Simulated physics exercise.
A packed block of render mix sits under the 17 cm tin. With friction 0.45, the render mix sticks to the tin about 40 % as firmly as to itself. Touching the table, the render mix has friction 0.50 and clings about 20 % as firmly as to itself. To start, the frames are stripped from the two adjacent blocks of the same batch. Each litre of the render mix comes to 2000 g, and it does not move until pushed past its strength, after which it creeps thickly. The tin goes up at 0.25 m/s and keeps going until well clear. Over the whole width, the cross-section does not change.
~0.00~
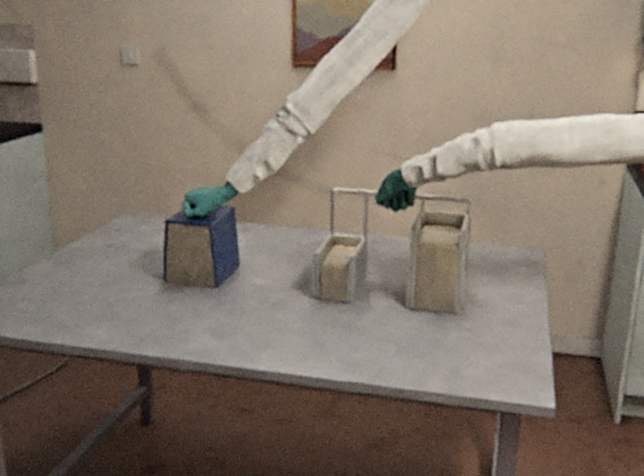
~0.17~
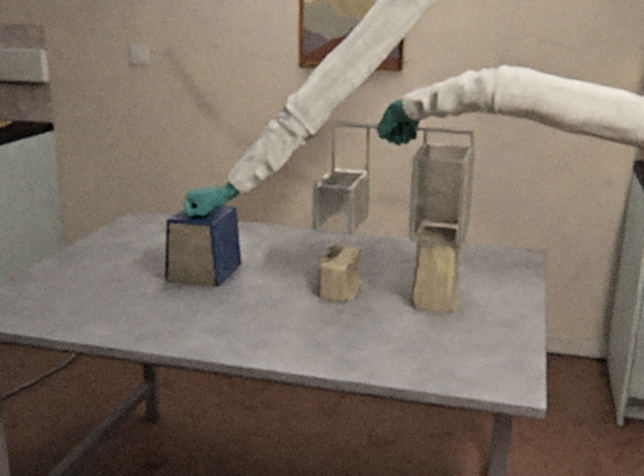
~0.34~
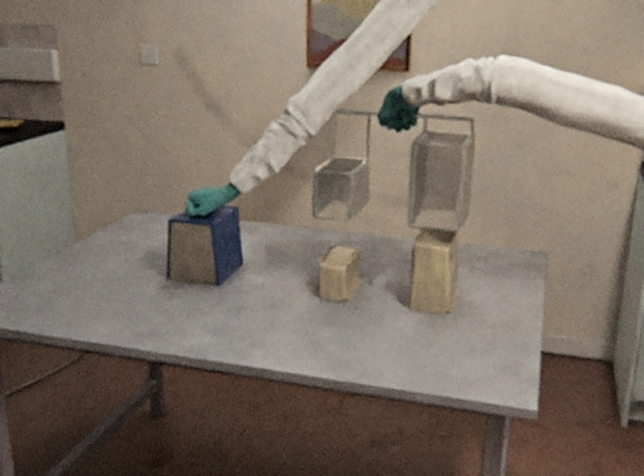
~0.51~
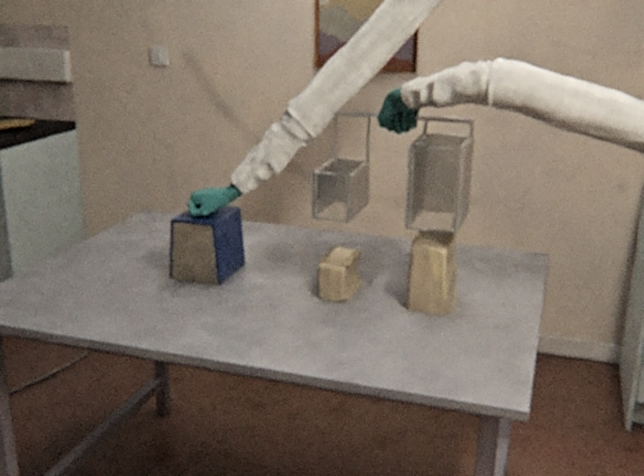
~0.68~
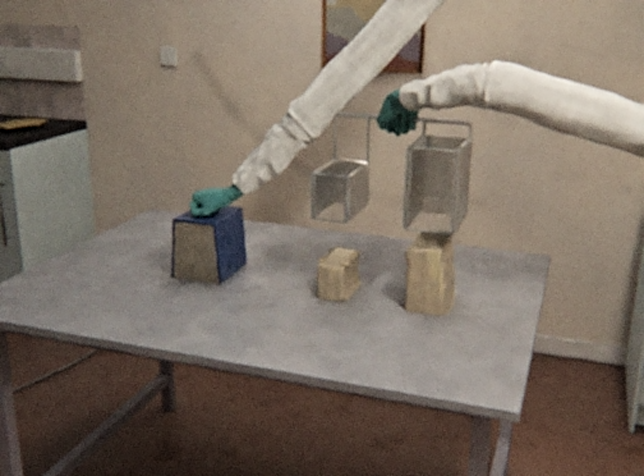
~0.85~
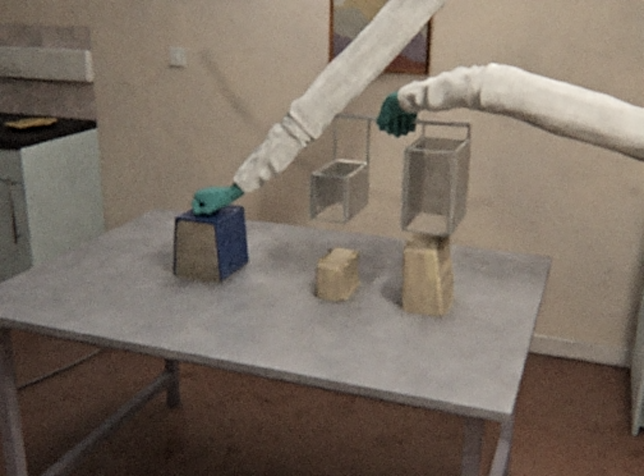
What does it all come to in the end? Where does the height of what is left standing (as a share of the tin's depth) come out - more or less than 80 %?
Result: More.
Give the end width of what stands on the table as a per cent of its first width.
I'd put it at some 100 %.
After 1.18 s, the tin is up by 8.2 cm.
After 1.57 s, the tin is up by 18 cm; what stands on the table is 98 % of the tin's depth.
After 1.96 s, the tin is up by 28 cm; what stands on the table is 98 % of the tin's depth.
After 2.36 s, the tin is up by 29 cm; what stands on the table is 98 % of the tin's depth.
After 2.46 s, at the end, the tin is up by 29 cm; what stands on the table is 98 % of the tin's depth.
